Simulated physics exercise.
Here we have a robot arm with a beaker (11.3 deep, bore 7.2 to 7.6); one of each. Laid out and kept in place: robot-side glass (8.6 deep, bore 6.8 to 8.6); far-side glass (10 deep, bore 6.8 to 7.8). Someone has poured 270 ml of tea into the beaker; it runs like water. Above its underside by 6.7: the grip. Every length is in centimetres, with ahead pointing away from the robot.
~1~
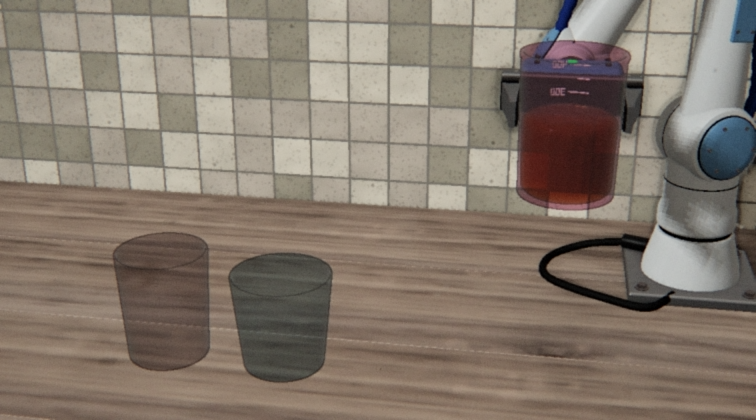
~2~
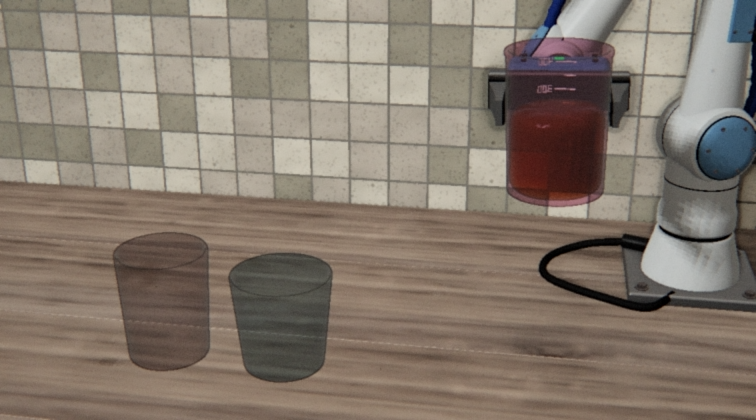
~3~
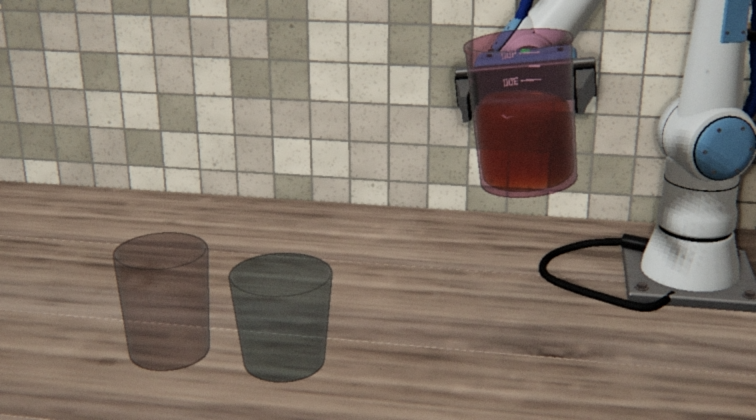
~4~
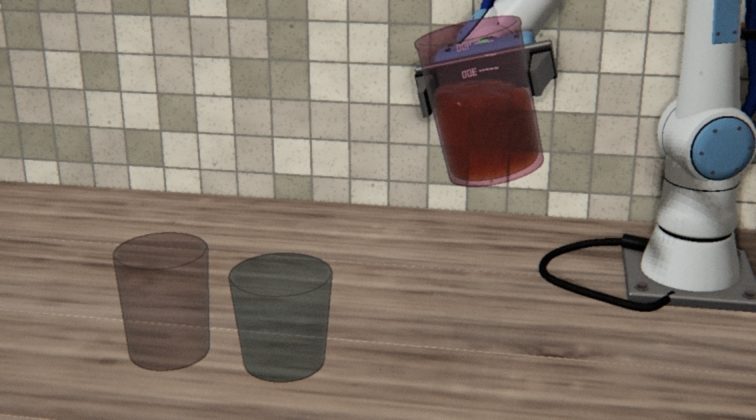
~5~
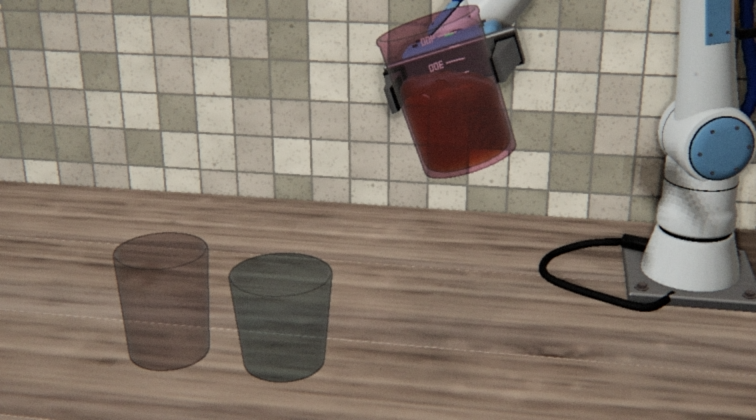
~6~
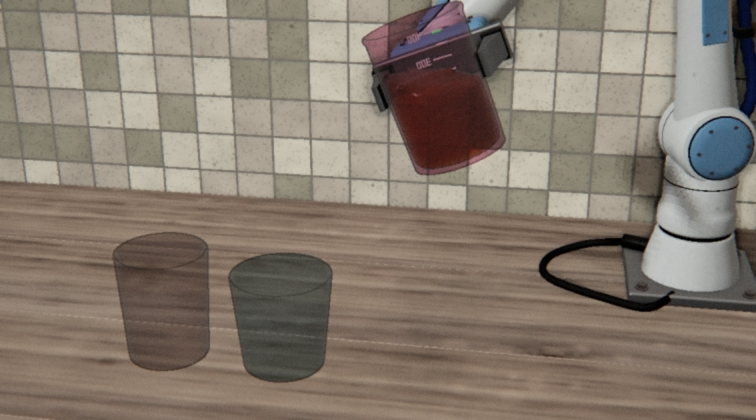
A wooden counter runs before a wall of beige, white and green-grey square tiles, seen from slightly above by a camera that stays still. Two empty see-through glasses, one brownish and one grey-green, stand at the left, while a white and blue robot arm at the right holds a pinkish clear beaker of red liquid. The arm carries the beaker leftward and slightly upward, steadily tilting its top to the left.
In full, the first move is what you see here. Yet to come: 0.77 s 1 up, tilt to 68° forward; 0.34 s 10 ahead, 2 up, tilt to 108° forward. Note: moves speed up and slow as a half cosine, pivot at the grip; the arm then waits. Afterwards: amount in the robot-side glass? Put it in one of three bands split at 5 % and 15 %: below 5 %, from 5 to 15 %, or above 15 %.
Band: From 5 to 15 %.
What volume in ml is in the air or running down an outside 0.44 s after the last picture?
Volume outside the vessels: Near 0 ml.
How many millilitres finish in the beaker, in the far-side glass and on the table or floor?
The amounts come to around 0, 110 and 130 ml respectively.
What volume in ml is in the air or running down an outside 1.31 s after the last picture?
Estimate: Around 60 ml.
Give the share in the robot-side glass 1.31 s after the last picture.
About 8 percent.
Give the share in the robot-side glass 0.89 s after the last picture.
4 per cent.
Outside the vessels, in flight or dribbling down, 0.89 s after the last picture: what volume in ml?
I'd say around 10 ml.
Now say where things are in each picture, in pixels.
The first picture shows beaker middle at (570, 126), level; upper third of the tea around (569, 126), from x 520 to 615, top at y 105; 270 ml in the beaker.
The second picture shows beaker middle at (557, 123), tilted 2° forward; upper third of the tea around (559, 121), from x 510 to 605, top at y 100.
The third picture shows beaker middle at (523, 114), tilted 7° forward; upper third of the tea around (524, 112), from x 480 to 570, top at y 90.
The fourth picture shows beaker middle at (482, 103), tilted 14° forward; upper third of the tea around (483, 101), from x 435 to 540, top at y 80.
The fifth picture shows beaker middle at (450, 94), tilted 19° forward; upper third of the tea around (450, 92), from x 400 to 510, top at y 70.
The sixth picture shows beaker middle at (437, 91), tilted 21° forward; upper third of the tea around (437, 88), from x 385 to 500, top at y 70; 270 ml in the beaker.
Then, 0.44 s after the last picture, tilted 50° forward, liquid up to 28 above the table; 270 ml in the beaker.
Then, 0.89 s after the last picture, tilted 79° forward, liquid up to 31 above the table; 250 ml in the beaker, 10 ml in the robot-side glass, 10 ml in the air or running down outside.
Then, 1.31 s after the last picture, tilted 108° forward, liquid up to 35 above the table; 120 ml in the far-side glass, 65 ml on the table or floor, 20 ml in the robot-side glass, 5 ml in the beaker, 60 ml in the air or running down outside.
Then, 2.11 s after the last picture, tilted 108° forward, liquid up to 4 above the table; 135 ml on the table or floor, 115 ml in the far-side glass, 25 ml in the robot-side glass.
Final state, 135 ml on the table or floor, 115 ml in the far-side glass, 25 ml in the robot-side glass. That is 9 % in the robot-side glass.
